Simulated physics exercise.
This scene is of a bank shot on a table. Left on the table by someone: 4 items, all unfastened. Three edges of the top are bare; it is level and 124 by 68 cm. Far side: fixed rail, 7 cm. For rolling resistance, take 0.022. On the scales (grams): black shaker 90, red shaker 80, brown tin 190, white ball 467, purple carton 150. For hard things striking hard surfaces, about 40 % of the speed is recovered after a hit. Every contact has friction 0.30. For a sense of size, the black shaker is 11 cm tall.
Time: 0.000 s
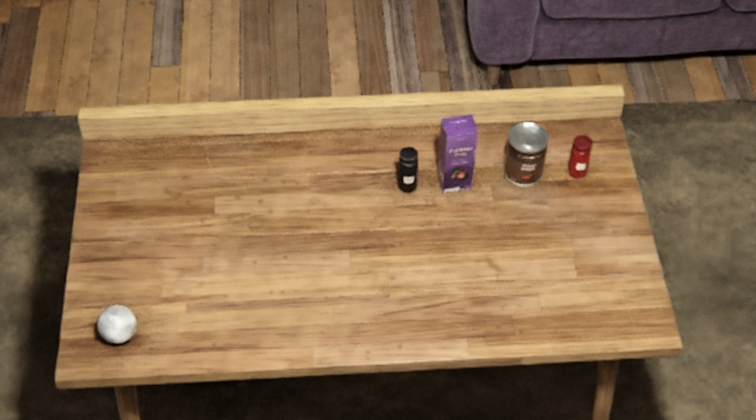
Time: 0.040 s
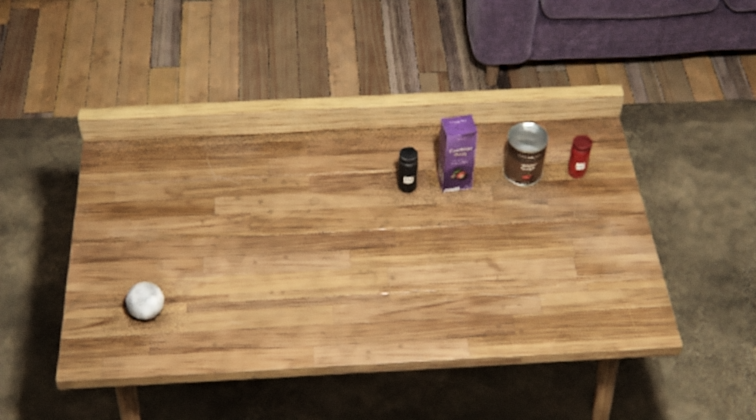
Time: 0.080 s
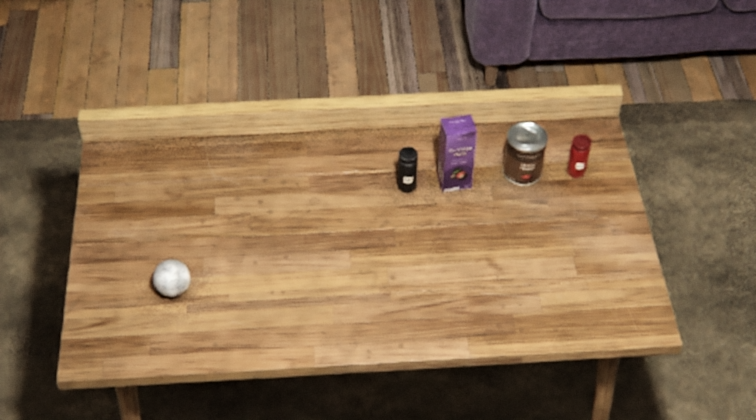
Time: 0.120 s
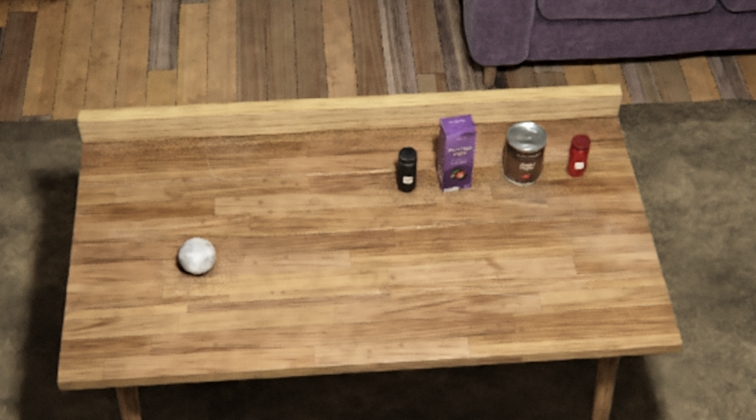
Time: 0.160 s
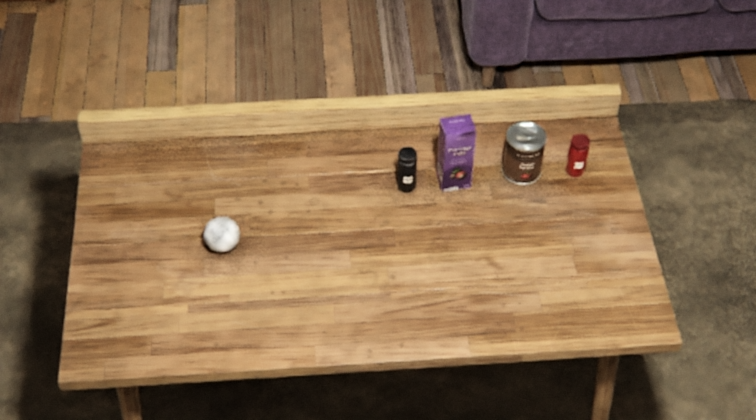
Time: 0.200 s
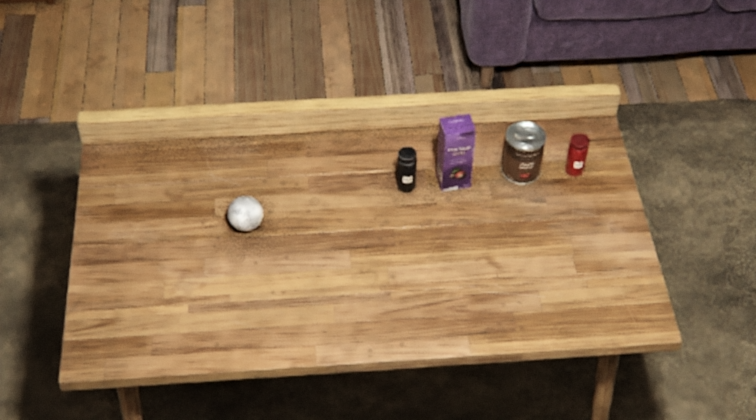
The video shows a white ball rolling diagonally across a wooden table from the near left toward the raised far edge, while a black shaker, purple carton, brown tin and red shaker stand still at the far right.
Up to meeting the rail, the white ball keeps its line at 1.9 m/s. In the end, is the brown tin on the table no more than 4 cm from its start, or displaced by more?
That one gets moved.
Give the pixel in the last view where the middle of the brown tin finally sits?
Around pixel (587, 155).
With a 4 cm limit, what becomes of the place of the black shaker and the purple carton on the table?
The black shaker keeps its place; the purple carton ends elsewhere.
After 0.50 s, white ball near (395, 148).
After 0.80 s, white ball near (502, 157); brown tin moved 5 cm near (548, 154); purple carton 21° off upright.
After 1.10 s, white ball near (545, 159); brown tin moved 13 cm near (583, 155); purple carton on its side; red shaker 23° off upright.
After 1.60 s, white ball near (548, 159); red shaker now off the table; brown tin moved 14 cm near (587, 156); purple carton on its side.
In the end (1.9 s), off the table, red shaker; toppled on the table, purple carton; not toppled but over 4 cm from the start, brown tin; black shaker under 4 cm from the start. At the end, from the last picture's camera, brown tin near (587, 156).
